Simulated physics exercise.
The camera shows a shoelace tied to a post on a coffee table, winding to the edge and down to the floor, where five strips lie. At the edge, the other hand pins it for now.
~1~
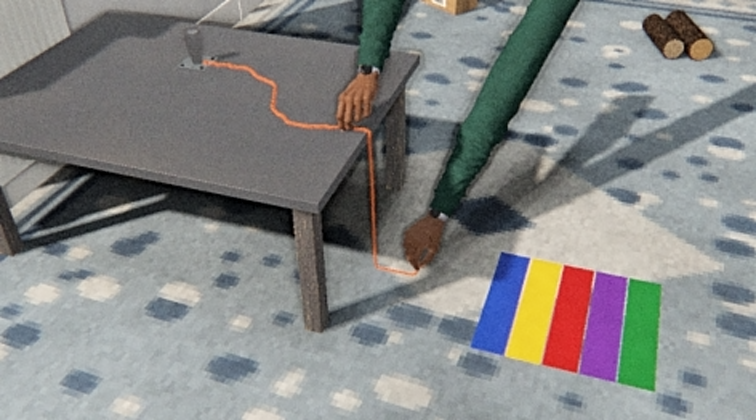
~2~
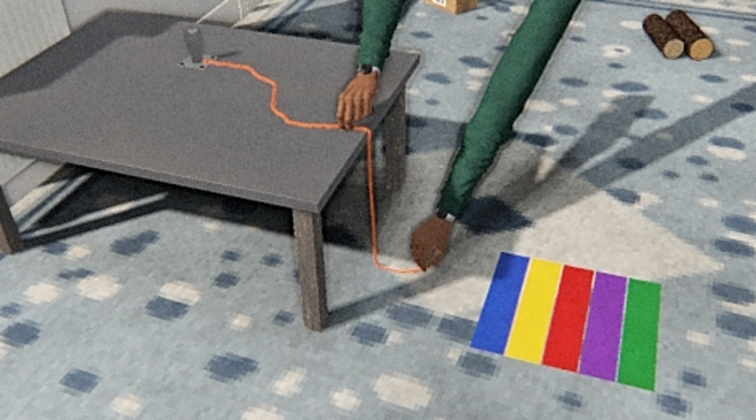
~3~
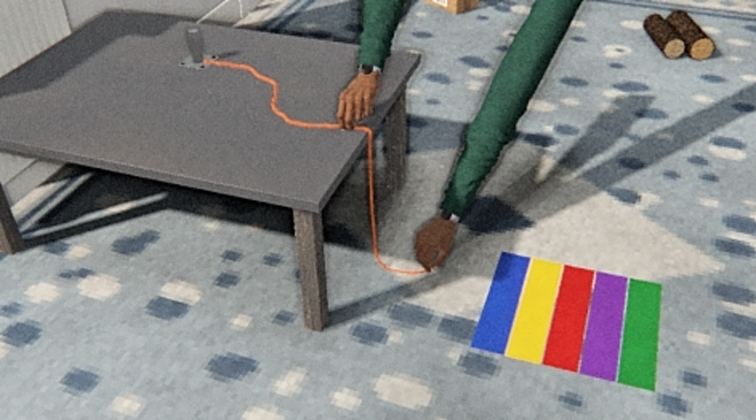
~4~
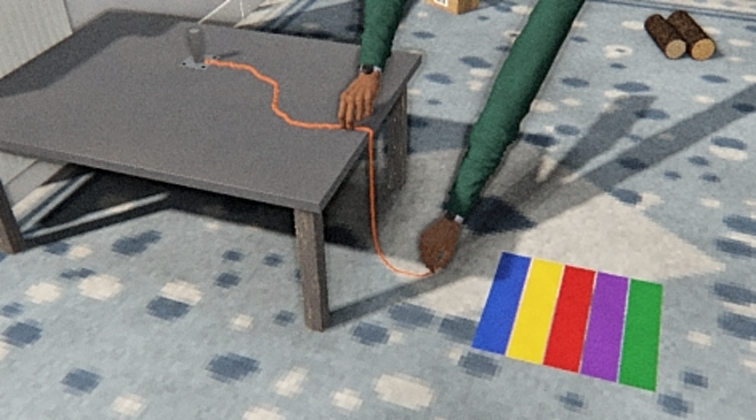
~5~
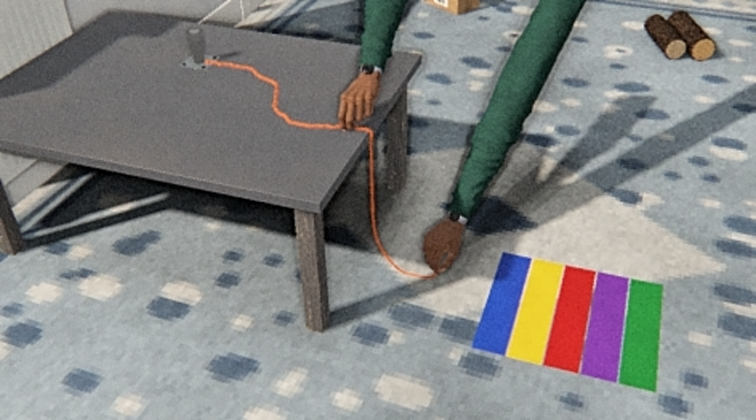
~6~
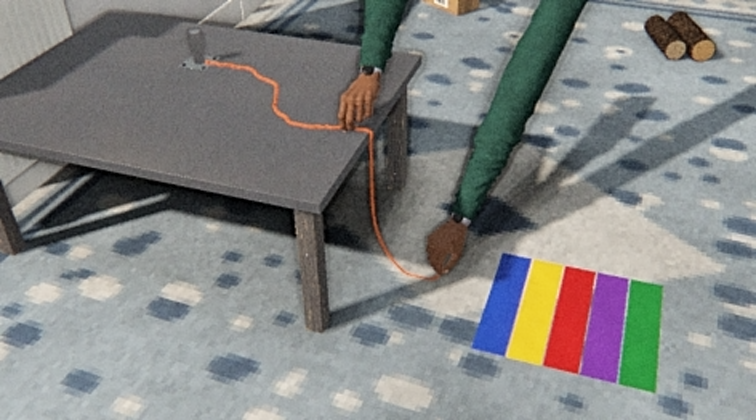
On the floor beside a table, a hand slowly draws an orange cord slightly right.
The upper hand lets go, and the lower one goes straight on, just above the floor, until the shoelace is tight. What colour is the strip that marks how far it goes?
That strip is red.
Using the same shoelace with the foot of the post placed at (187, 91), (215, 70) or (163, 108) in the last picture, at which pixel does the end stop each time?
It works out at around (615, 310), (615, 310) and (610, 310) for the three tries.
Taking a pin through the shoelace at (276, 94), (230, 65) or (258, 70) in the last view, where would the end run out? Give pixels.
(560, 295); (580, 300); (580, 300).
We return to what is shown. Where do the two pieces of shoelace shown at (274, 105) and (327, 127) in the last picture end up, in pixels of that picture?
Point one to (314, 100), point two to (379, 125).
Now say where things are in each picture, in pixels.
In the first frame, end (420, 267); blue (493, 332); yellow (527, 340); red (563, 349); purple (600, 357); green (638, 366).
In the second frame, end (427, 268); shoelace through (230, 66) (275, 87) (286, 120) (363, 130) (371, 197) (375, 254).
In the third frame, end (431, 268).
In the fourth frame, end (435, 269); shoelace through (232, 66) (277, 87) (288, 120) (365, 130) (372, 196) (380, 254).
In the fifth frame, end (439, 270).
In the sixth frame, end (443, 272); shoelace through (232, 67) (277, 88) (288, 121) (365, 131) (372, 197) (389, 255).
A little later, end near (524, 290); over yellow.
Next, end near (558, 297); over red.
When it is tight, end near (580, 302); over red. The red one.
